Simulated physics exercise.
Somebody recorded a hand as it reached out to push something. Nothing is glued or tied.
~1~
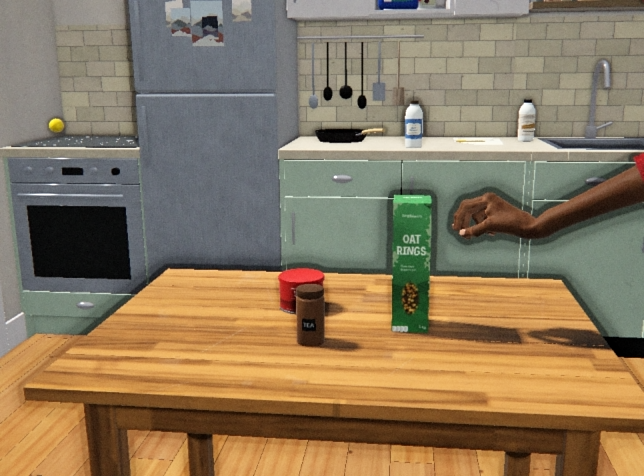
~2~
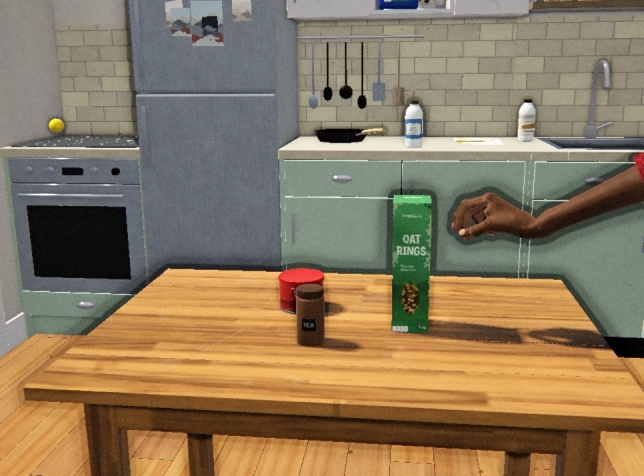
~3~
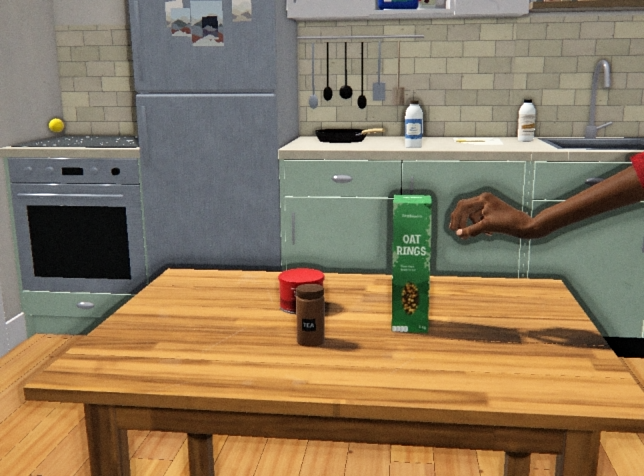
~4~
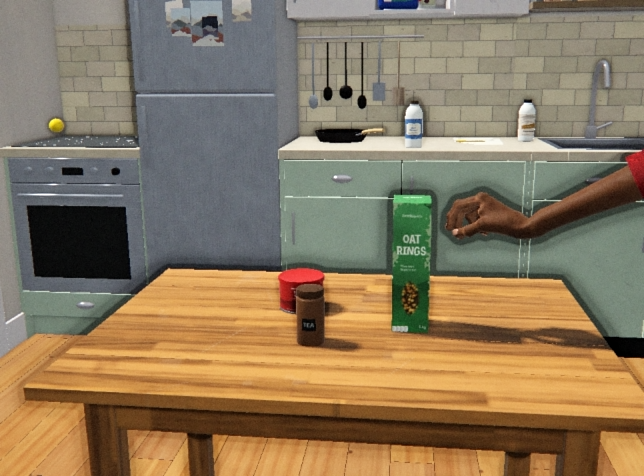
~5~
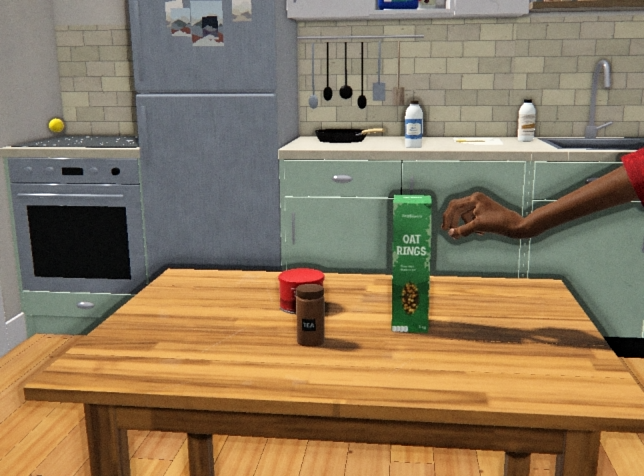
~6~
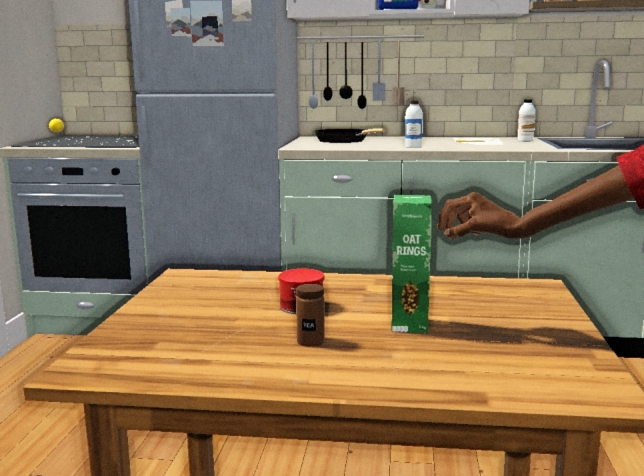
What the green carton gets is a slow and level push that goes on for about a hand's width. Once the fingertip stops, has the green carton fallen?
Keels over.
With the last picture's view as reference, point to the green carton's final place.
Around (319, 307).
Then, 1.20 s after the last picture, green carton tipped 70° from how it was near (336, 285).
Then, 1.40 s after the last picture, green carton on its side near (318, 304).
At rest, tipped over on the table, green carton. Seen from the same camera at the end, green carton near (319, 307).
